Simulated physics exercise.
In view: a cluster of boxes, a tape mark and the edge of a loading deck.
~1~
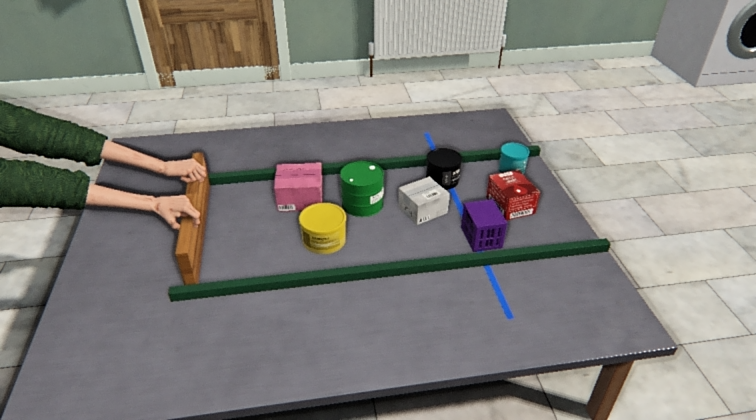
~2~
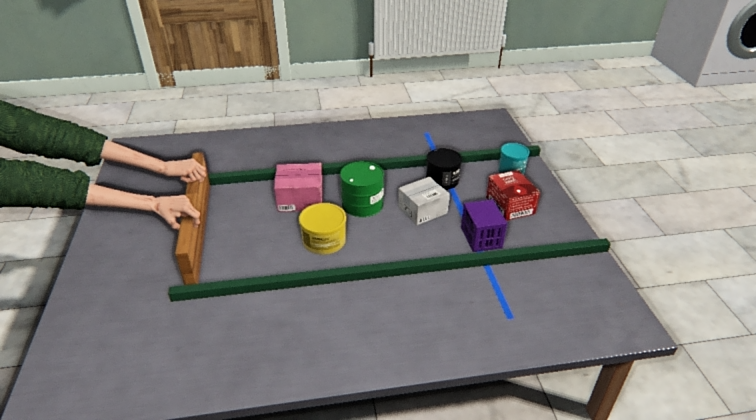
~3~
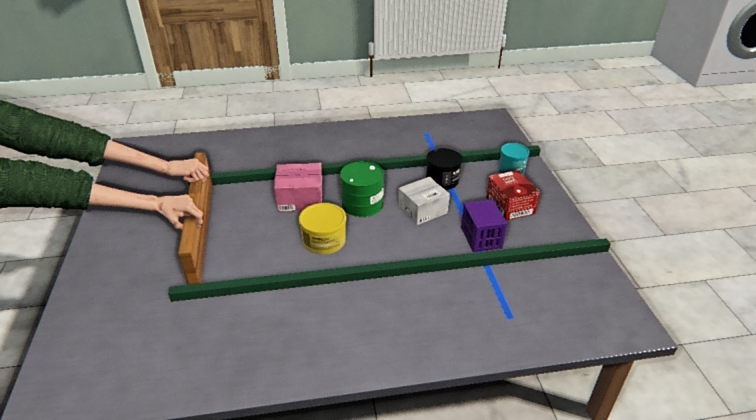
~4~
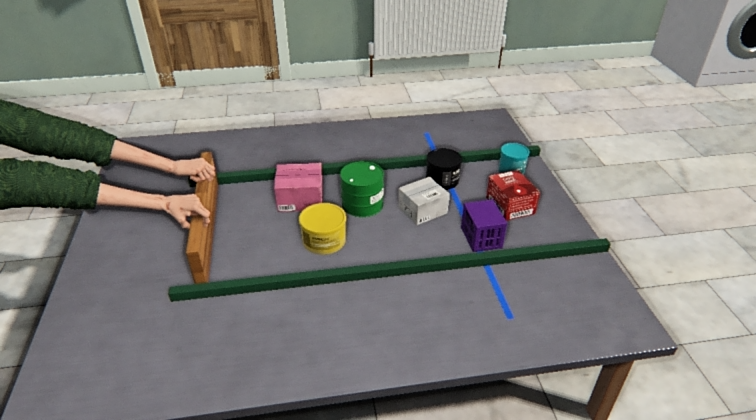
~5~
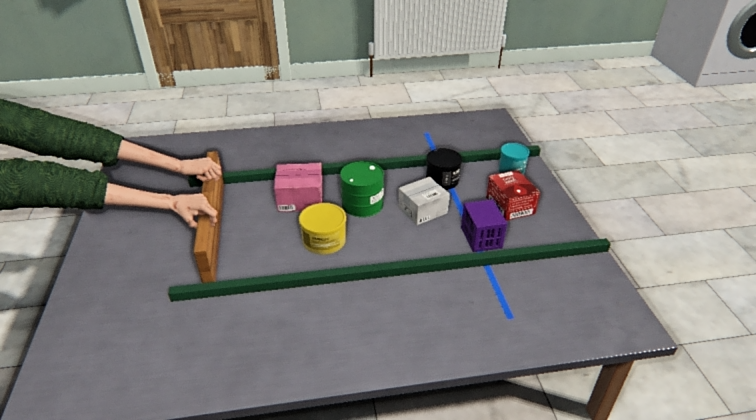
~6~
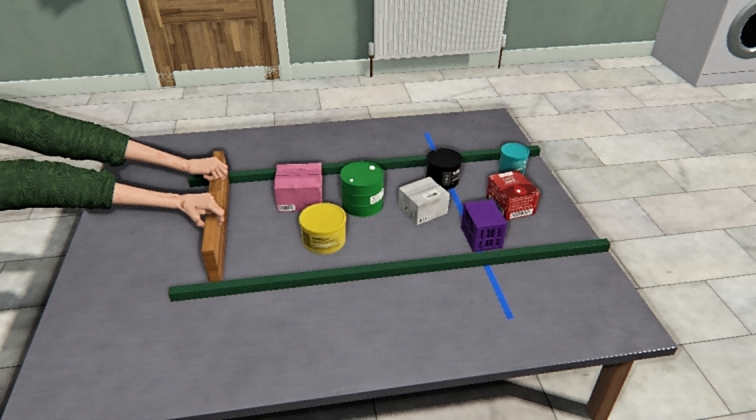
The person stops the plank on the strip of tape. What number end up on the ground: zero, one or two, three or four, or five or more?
In the end the number that fall off is zero.
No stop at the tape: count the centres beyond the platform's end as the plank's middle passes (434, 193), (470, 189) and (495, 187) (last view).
Past the end: 0, 0 and 2.
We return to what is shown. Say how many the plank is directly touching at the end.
In contact: 2.
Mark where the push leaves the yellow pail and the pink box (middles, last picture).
Near (489, 210) and (471, 171).
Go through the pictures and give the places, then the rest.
In the first picture, turquoise pail (513, 161); red box (512, 195); purple crate (483, 225); plank (195, 215); tape (460, 207).
In the second picture, red box (512, 195); green canister (362, 189).
In the third picture, purple crate (483, 226); black pail (443, 169).
In the fourth picture, turquoise pail (513, 161); plank (204, 215).
In the fifth picture, red box (512, 195); yellow pail (323, 229).
In the sixth picture, turquoise pail (513, 161); red box (512, 195); purple crate (483, 226); plank (217, 213); tape (460, 207).
A little later, none off yet; turquoise pail at rest near (513, 161); red box at rest near (512, 195); purple crate at rest near (483, 226).
When it is over, the number that fall off is zero.
